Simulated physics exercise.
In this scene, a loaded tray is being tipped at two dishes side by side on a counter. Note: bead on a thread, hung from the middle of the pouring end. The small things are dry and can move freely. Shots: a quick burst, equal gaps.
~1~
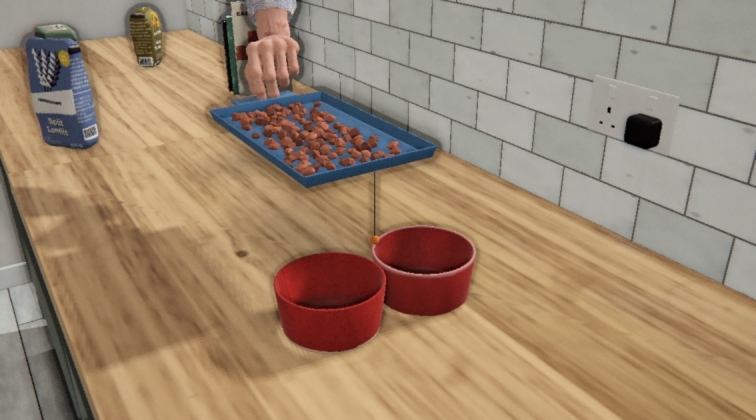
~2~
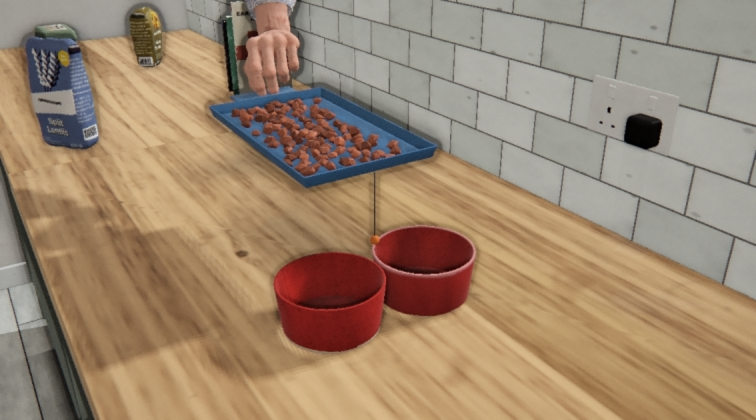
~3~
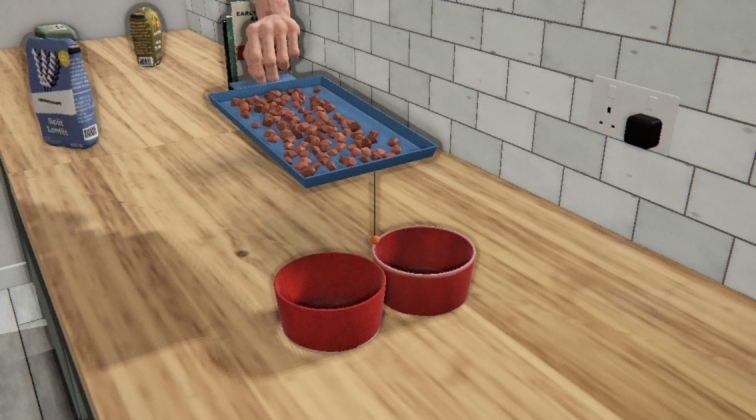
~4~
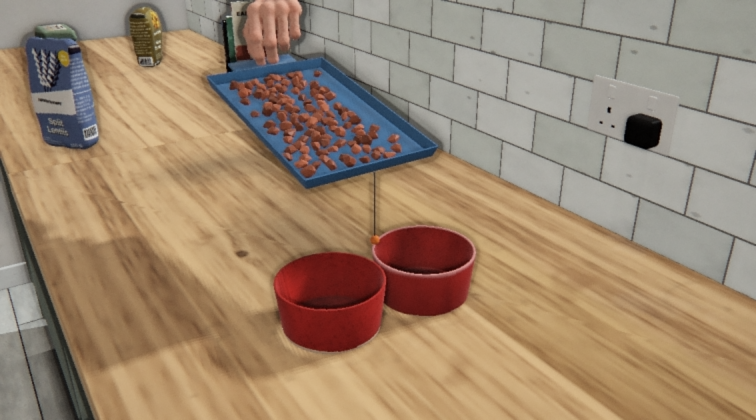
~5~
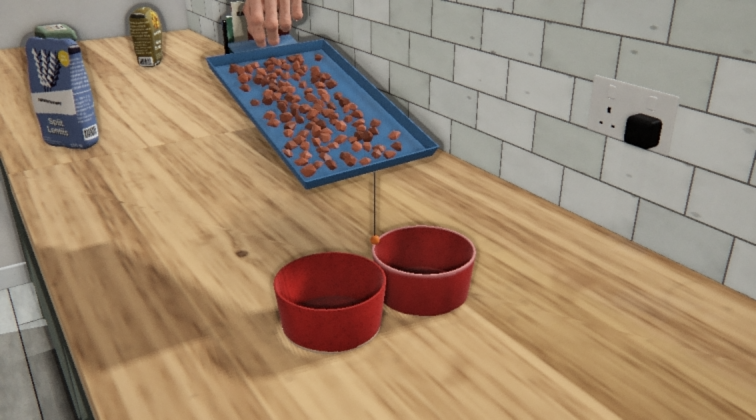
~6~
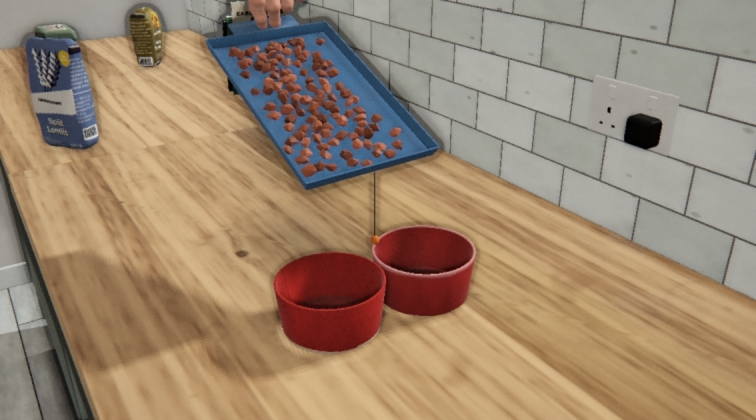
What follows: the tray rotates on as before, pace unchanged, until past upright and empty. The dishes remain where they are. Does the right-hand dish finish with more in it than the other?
No.
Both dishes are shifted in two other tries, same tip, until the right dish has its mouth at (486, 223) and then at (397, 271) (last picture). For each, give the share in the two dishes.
You'd get near 30 percent first and near 80 percent next.
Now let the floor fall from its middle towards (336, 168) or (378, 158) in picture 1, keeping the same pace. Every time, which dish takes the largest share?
Well, the dish on the left side comes out on top first, and then the dish on the right side does.
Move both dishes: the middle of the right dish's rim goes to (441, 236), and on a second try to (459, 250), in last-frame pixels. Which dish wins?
First try: The leftmost dish; second try: The leftmost dish.
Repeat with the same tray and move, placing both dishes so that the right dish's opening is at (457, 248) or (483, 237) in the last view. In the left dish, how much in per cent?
You'd get 70 in a hundred the first time and 50 in a hundred the second.
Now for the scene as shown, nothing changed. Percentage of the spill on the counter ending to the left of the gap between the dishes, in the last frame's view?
Close to 10 per cent.
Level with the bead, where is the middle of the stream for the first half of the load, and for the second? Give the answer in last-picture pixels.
Points: About (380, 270), then about (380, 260).
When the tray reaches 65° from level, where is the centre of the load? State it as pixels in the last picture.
Somewhere about pixel (358, 155).
Soon, tray tipped steeply; most on the tray; a small part in the air.
A while on, tray tipped past a quarter turn; a small part on the tray; about a third in the left dish; a small part in the right dish; about a quarter outside both; a small part in the air.
Towards the end, tray tipped past a quarter turn; about half in the left dish; about a quarter in the right dish; about a quarter outside both.
Finally, tray tipped past a quarter turn; about half in the left dish; about a quarter in the right dish; about a quarter outside both.
